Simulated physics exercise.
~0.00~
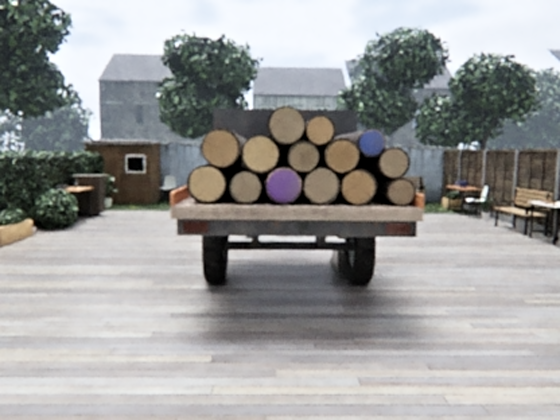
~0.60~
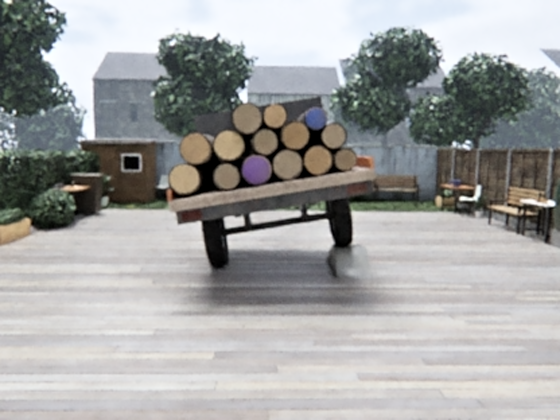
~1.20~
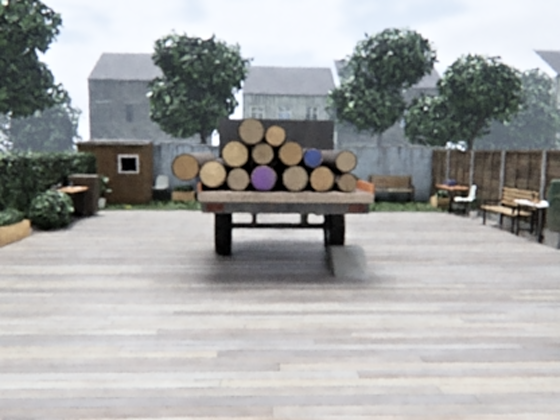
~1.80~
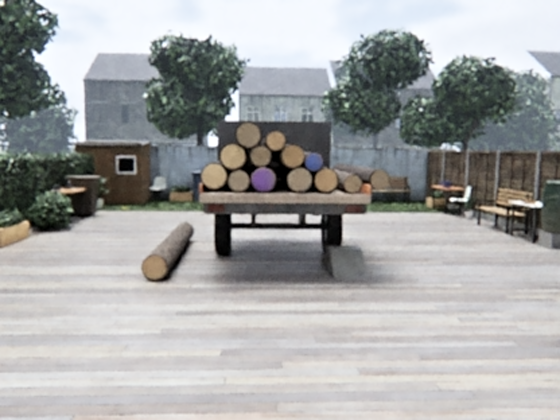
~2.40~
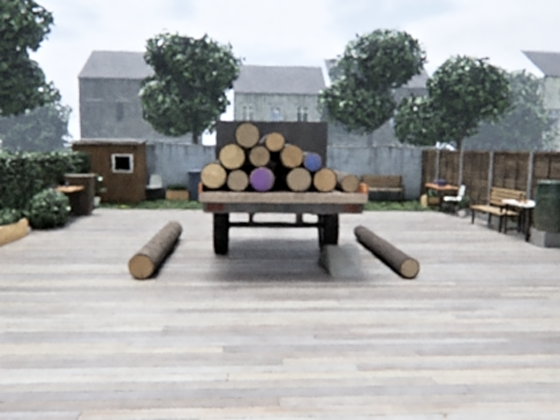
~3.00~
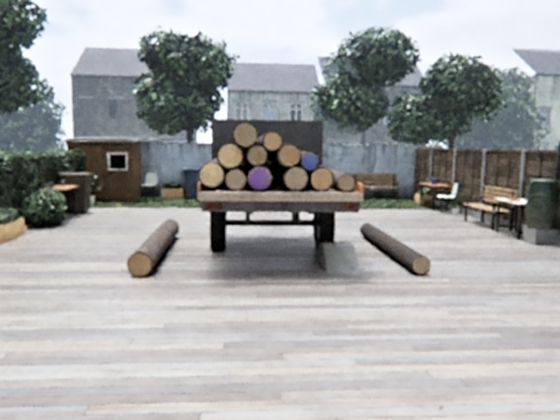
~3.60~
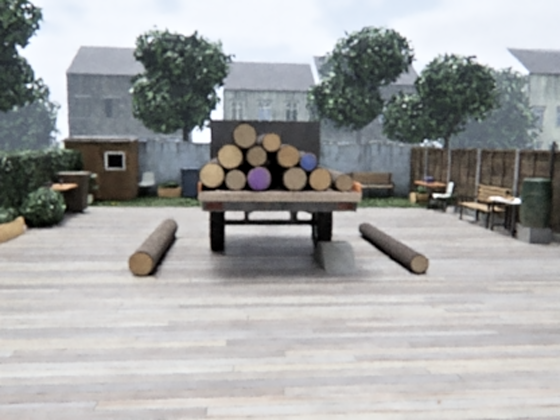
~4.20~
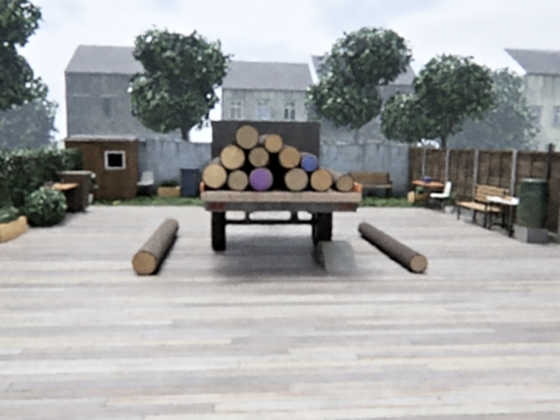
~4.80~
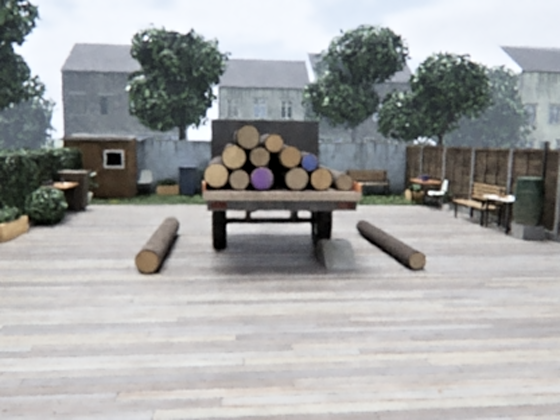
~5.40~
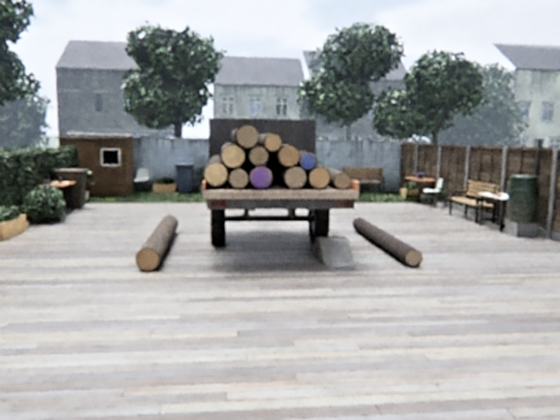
To begin with, a flat trailer stacked with logs, one with a blue end and one with a purple end, stands on pale decking in a yard with trees and houses behind. As it creeps away, its right wheel rides over a small hump and the whole bed tilts down to the left. It drops level again, and a log slips off the left side onto the decking. Another then comes down on the right. The two fallen logs lie on either side, while the blue one stays up on the pile and the purple one remains on the bed.
